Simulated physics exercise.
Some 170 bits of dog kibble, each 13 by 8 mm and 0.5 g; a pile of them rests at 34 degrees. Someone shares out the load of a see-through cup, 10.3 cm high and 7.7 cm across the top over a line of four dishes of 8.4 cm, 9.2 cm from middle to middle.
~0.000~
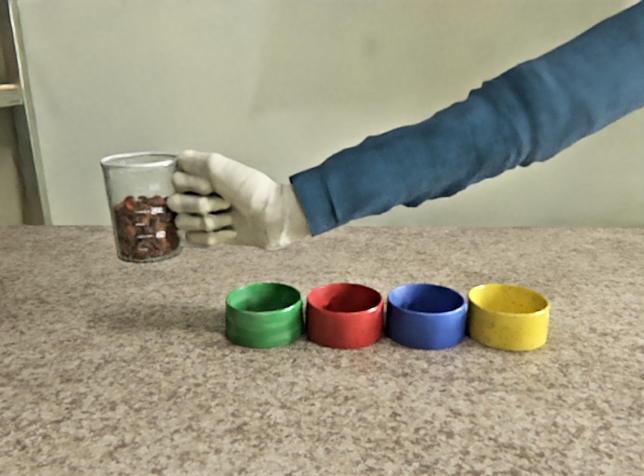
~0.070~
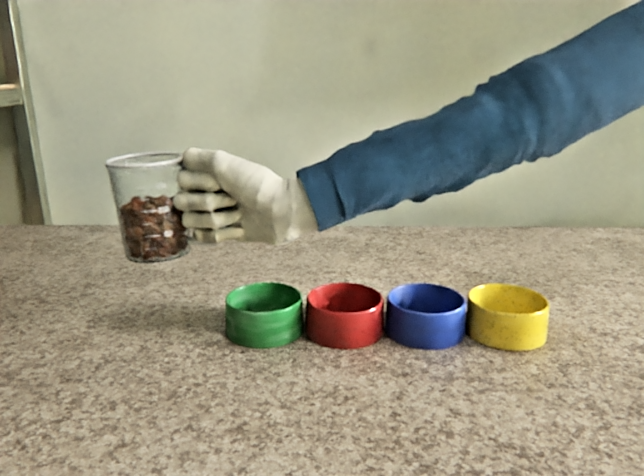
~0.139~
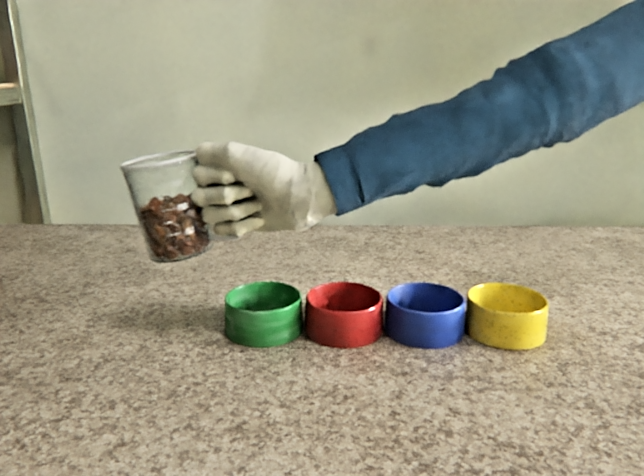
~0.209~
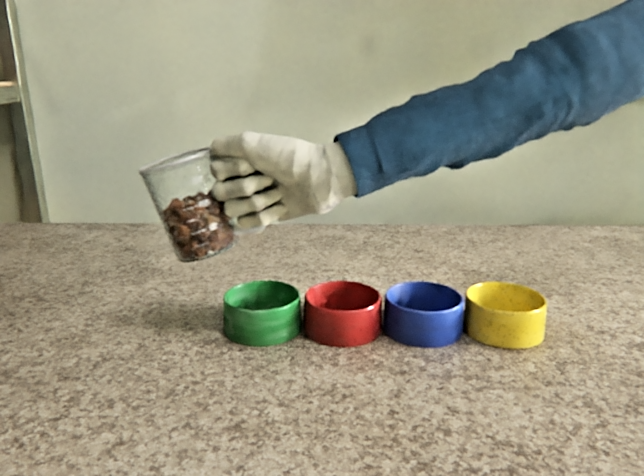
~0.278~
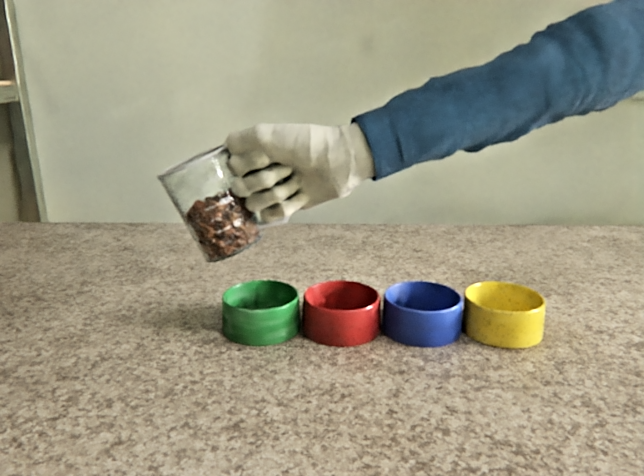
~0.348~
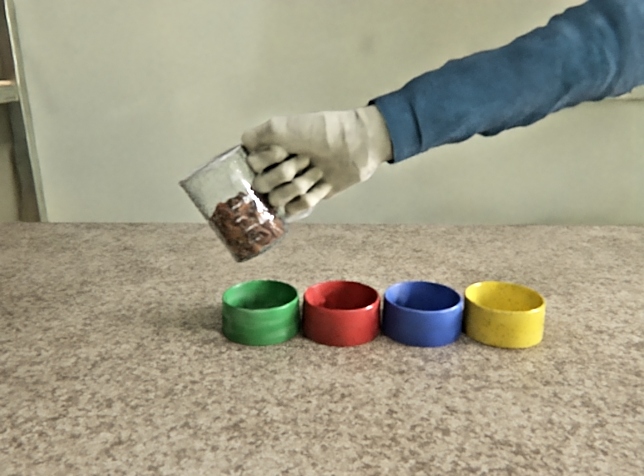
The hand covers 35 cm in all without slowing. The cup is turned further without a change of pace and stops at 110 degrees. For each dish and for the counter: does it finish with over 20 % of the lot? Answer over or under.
Red: Under, blue: Over, green: Under, yellow: Under, counter: Under.
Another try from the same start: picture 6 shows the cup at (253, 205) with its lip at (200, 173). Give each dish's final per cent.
Red 0; blue 80; green 0; yellow 0.
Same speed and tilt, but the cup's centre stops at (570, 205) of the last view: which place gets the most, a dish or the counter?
The winner: Yellow.
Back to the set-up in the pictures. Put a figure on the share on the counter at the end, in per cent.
Some 5 per cent.
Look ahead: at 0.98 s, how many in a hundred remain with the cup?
About 100 per cent.
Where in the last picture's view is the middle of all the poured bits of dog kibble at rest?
Near (417, 310).
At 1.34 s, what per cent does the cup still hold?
Some 85 per cent of the load.
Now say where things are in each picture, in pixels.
In the first frame, cup at (146, 207), tilt 0 degrees, lip at (105, 160), moved 0.0 cm; middle of the pieces at (146, 229); green dish at (264, 297); red dish at (345, 298); blue dish at (426, 298); yellow dish at (508, 299).
In the second frame, cup at (153, 207), tilt 2 degrees, lip at (110, 161), moved 0.7 cm; middle of the pieces at (153, 229).
In the third frame, cup at (171, 206), tilt 8 degrees, lip at (125, 164), moved 2.8 cm; middle of the pieces at (174, 228).
In the fourth frame, cup at (193, 205), tilt 15 degrees, lip at (143, 169), moved 5.3 cm; middle of the pieces at (198, 227).
In the fifth frame, cup at (215, 205), tilt 22 degrees, lip at (161, 174), moved 7.8 cm; middle of the pieces at (222, 226).
In the sixth frame, cup at (238, 205), tilt 30 degrees, lip at (181, 181), moved 10.3 cm; middle of the pieces at (248, 225); green dish at (261, 295); red dish at (342, 295); blue dish at (423, 296); yellow dish at (504, 297). Its pace works out near 105 degrees a second; the hand travels 36 cm a second.
After 0.73 s, tilt 69 degrees; cup holds 100 %.
Then, at 0.98 s, tilt 95 degrees; cup holds 100 %.
Then, at 1.34 s, tilt 110 degrees; cup holds 85 %, blue 10 %.
In the end, at 3.4 s, red 0 %, blue 85 %, green 0 %, yellow 0 %, counter 5 %, cup 10 %.
